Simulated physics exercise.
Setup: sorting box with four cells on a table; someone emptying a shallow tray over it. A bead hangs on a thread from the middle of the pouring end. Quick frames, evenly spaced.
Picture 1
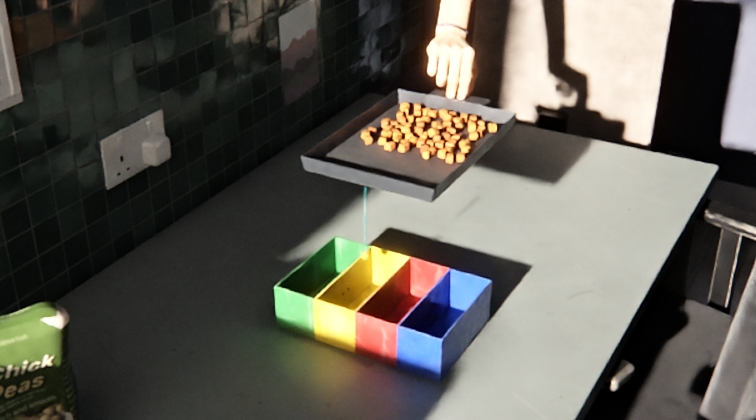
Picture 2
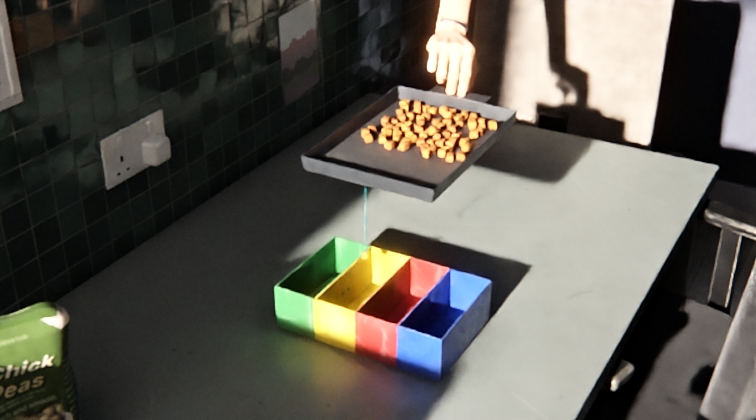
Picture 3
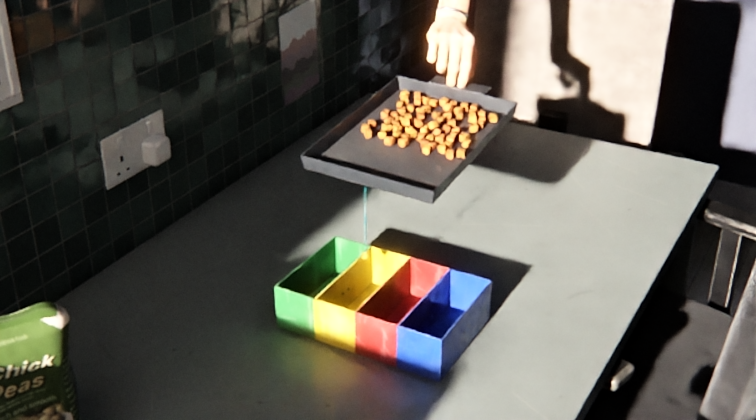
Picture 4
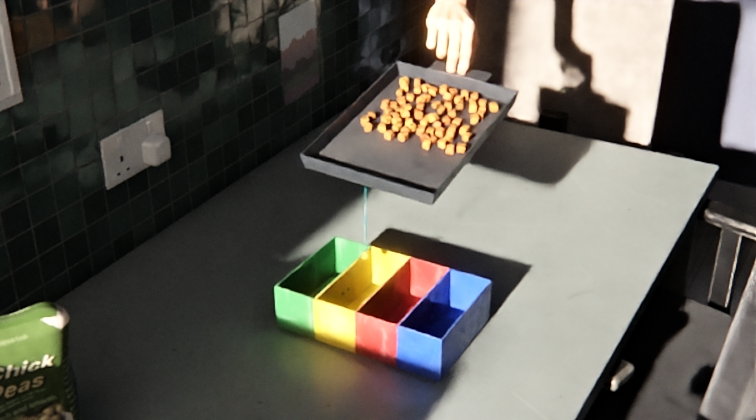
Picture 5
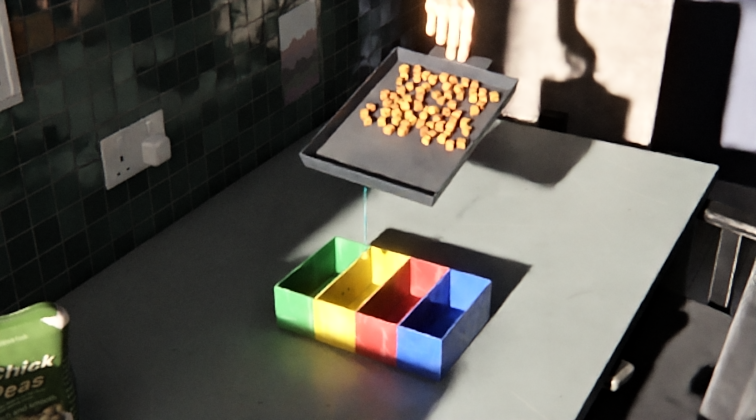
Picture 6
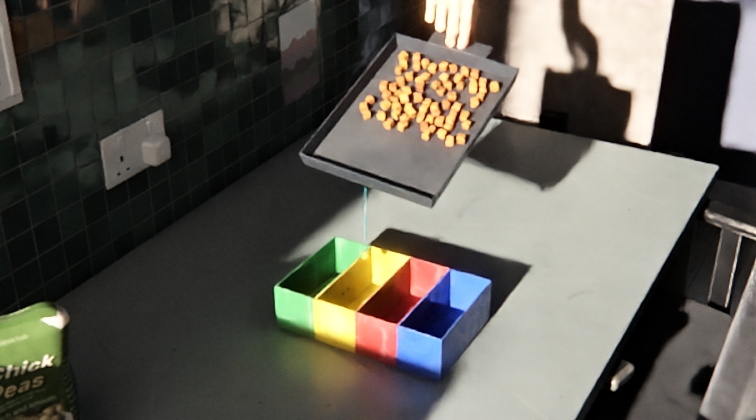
Dark tray of small brown cubes tilting gradually as a hand raises its far end above a green, yellow, red and blue box.
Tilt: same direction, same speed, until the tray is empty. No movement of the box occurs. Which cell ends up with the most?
The red cell.
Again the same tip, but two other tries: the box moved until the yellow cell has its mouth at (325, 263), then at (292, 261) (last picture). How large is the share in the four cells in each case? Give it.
Roughly 80% on the first try and 30% on the second.
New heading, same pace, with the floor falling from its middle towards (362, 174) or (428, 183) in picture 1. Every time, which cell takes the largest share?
Green; the red one.
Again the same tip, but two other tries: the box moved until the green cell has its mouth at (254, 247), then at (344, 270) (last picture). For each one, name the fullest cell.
In order of the tries: The blue one and the cell in red.
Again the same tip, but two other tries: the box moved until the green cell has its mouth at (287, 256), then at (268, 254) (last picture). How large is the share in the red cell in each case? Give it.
About 30 per cent, then about 10 per cent.
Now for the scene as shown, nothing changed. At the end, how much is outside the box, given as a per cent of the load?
That comes to some 0 per cent.
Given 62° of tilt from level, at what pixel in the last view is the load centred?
The load is centred near (403, 172).
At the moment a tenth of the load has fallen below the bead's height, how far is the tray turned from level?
Around 80°, give or take.
Shortly afterwards, tray tipped steeply; all but a few on the tray; only a few falling or outside the box.
Next, tray tipped right over; the bulk on the tray; a little in the red cell; only a few in the blue cell; only a few in the yellow cell; only a few in the green cell; only a few falling or outside the box.
Some moments later, tray tipped past a quarter turn; near half in the red cell; near a quarter in the yellow cell; near a quarter in the blue cell; only a few in the green cell.
In the end, tray tipped past a quarter turn; near half in the red cell; near a quarter in the yellow cell; near a quarter in the blue cell; only a few in the green cell.
